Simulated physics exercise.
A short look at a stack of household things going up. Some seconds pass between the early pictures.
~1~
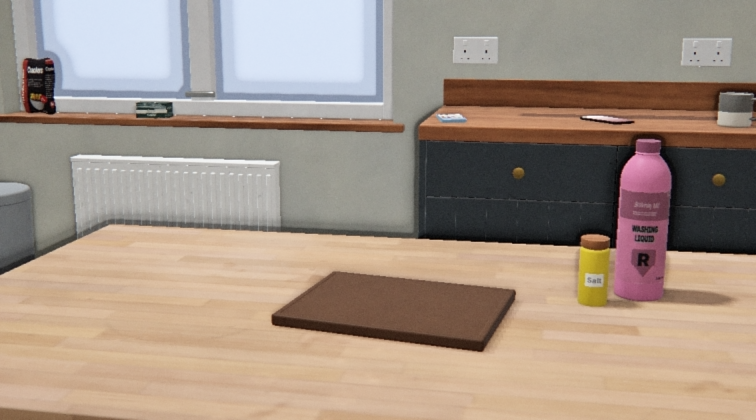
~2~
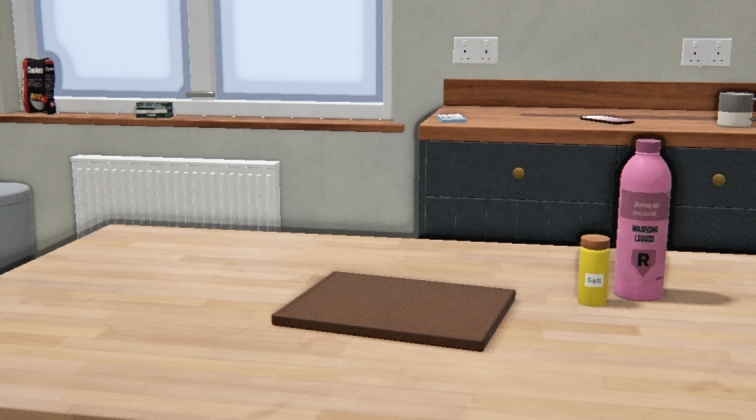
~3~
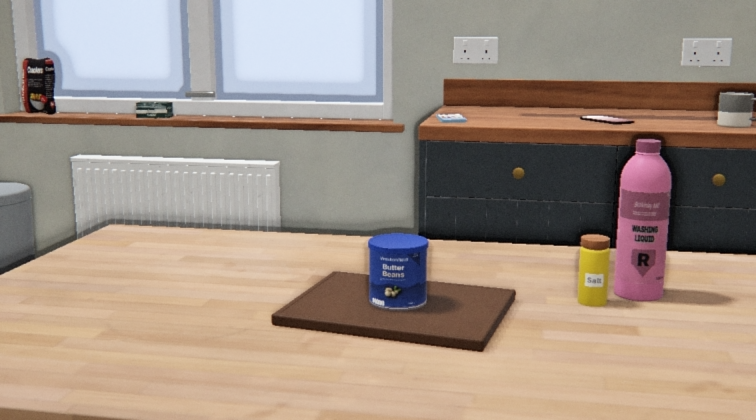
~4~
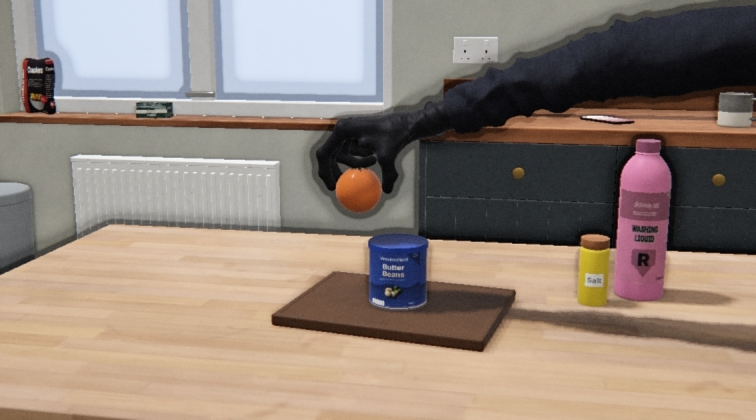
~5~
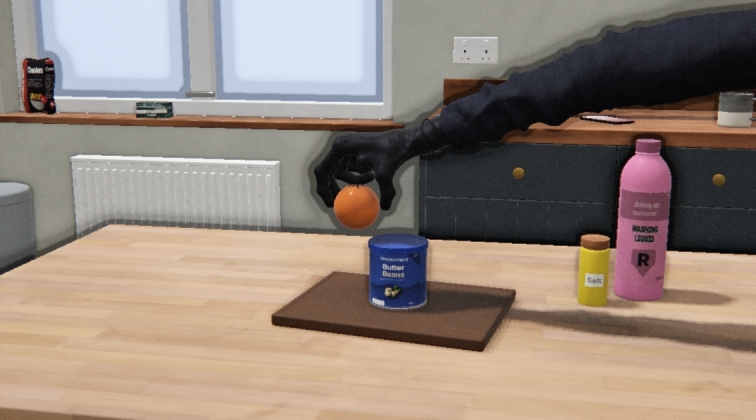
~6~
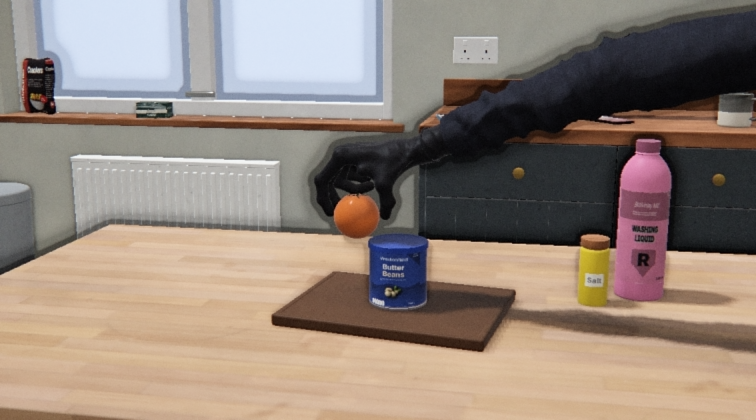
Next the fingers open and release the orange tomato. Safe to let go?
The pile comes apart.
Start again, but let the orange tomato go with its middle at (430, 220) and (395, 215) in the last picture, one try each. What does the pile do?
First try: It loses its balance; second try: It holds.
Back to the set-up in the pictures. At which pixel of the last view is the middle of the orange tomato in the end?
Around (327, 276).
Then, 0.20 s past the last view, orange tomato displaced a little near (349, 227).
Then, 0.30 s past the last view, orange tomato now fallen.
Then, 0.40 s past the last view, nothing new.
Finally, fallen, orange tomato; the other 4 still in place. Final places as the last picture's camera would see them, orange tomato near (327, 276). The pile gives way.
